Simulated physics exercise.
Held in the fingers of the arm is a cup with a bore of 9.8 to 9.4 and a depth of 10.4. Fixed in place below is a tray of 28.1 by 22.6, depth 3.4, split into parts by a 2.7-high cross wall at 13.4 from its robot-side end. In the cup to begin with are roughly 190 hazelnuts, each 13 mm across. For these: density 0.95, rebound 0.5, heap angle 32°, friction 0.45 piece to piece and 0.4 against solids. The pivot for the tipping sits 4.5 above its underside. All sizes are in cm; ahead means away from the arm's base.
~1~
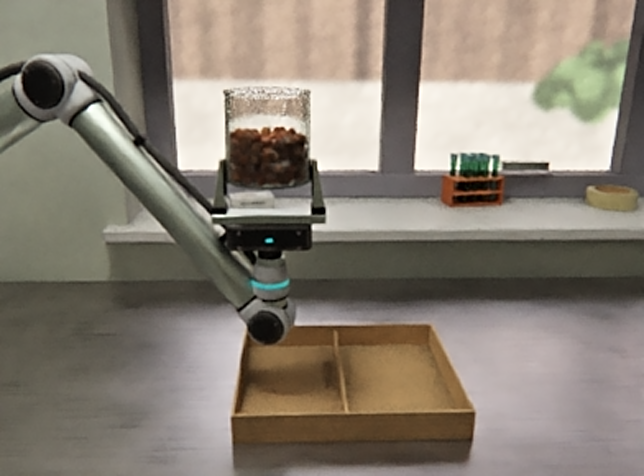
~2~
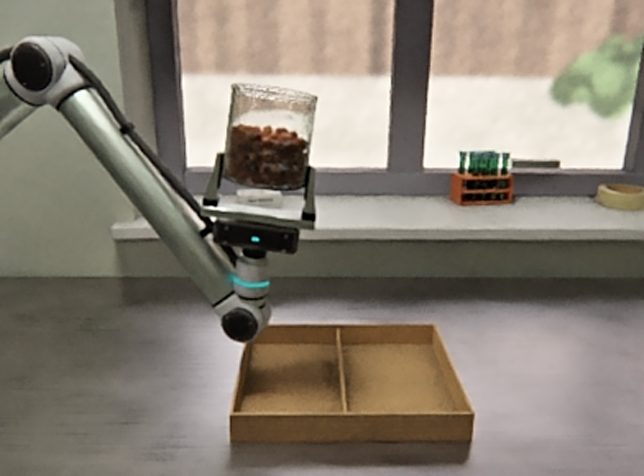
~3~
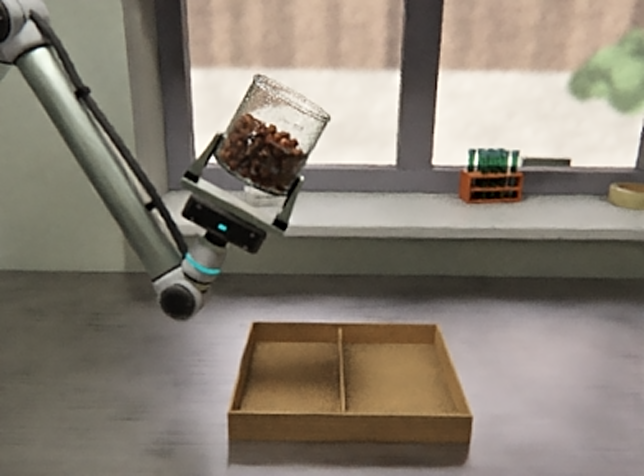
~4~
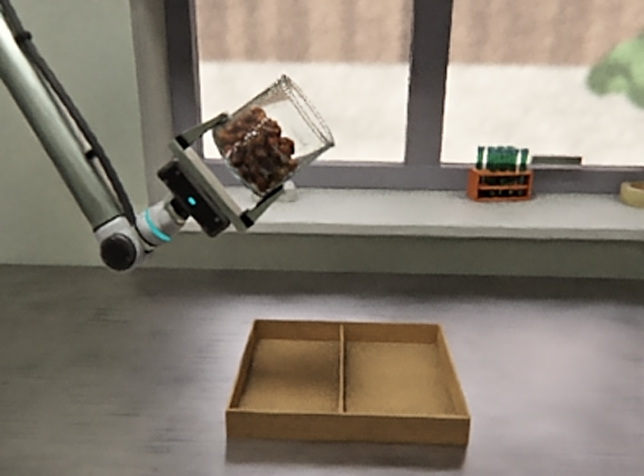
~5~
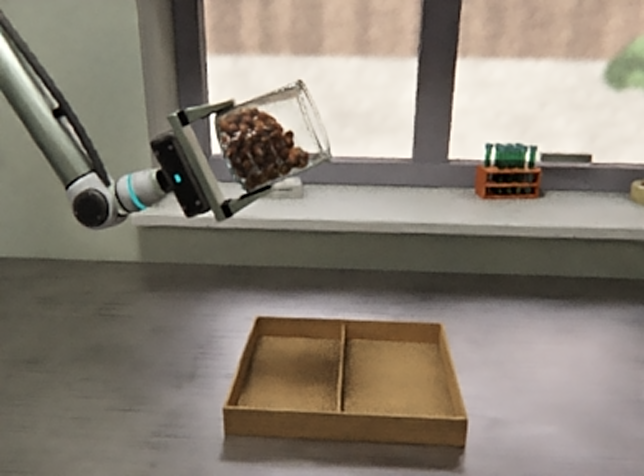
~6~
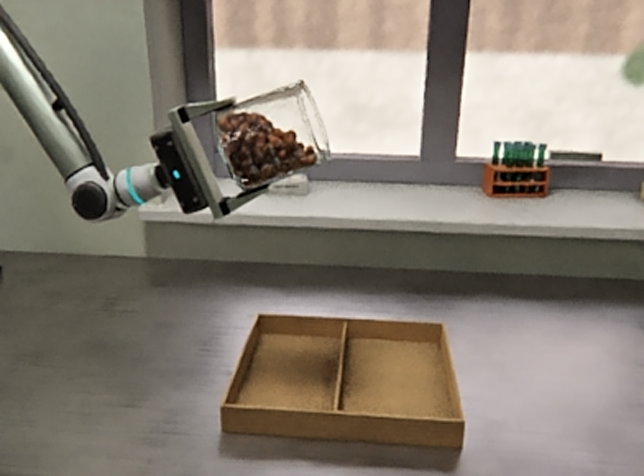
A robot arm holding a clear cup of brown nuts upright above a divided tray gradually tilted it far over to the right, and the nuts slid toward the rim but stayed inside.
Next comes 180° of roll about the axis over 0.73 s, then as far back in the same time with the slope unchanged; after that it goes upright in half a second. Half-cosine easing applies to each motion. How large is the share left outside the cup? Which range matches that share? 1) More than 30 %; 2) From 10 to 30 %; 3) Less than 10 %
Option 3: Less than 10 %.
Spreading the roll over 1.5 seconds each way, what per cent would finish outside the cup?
About 5 %.
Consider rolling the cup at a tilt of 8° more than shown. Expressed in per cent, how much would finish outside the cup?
In that case I'd say some 15 per cent.
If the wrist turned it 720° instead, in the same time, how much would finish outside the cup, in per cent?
In that case it would be around 5 percent.
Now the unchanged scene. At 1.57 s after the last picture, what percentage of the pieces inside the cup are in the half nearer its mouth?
Close to 30 per cent is in the half by the mouth.
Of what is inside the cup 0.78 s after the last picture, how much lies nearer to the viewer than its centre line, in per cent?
Roughly 40 per cent of the contents lies on the viewer's side of the centre line.
Then, 0.78 s on, tipped 69°, highest piece 36 above the table; 188 in the cup, 1 in flight or on a rim.
Then, 1.57 s on, tipped 61°, highest piece 36 above the table; 186 in the cup, 2 in the far-side part, 1 in flight or on a rim.
Then, 2.16 s on, upright, highest piece 38 above the table; 185 in the cup, 4 in the far-side part.
Then, 2.86 s on, upright, highest piece 38 above the table; 185 in the cup, 4 in the far-side part.
In the end, 185 in the cup, 4 in the far-side part. That is 2 % outside the cup.
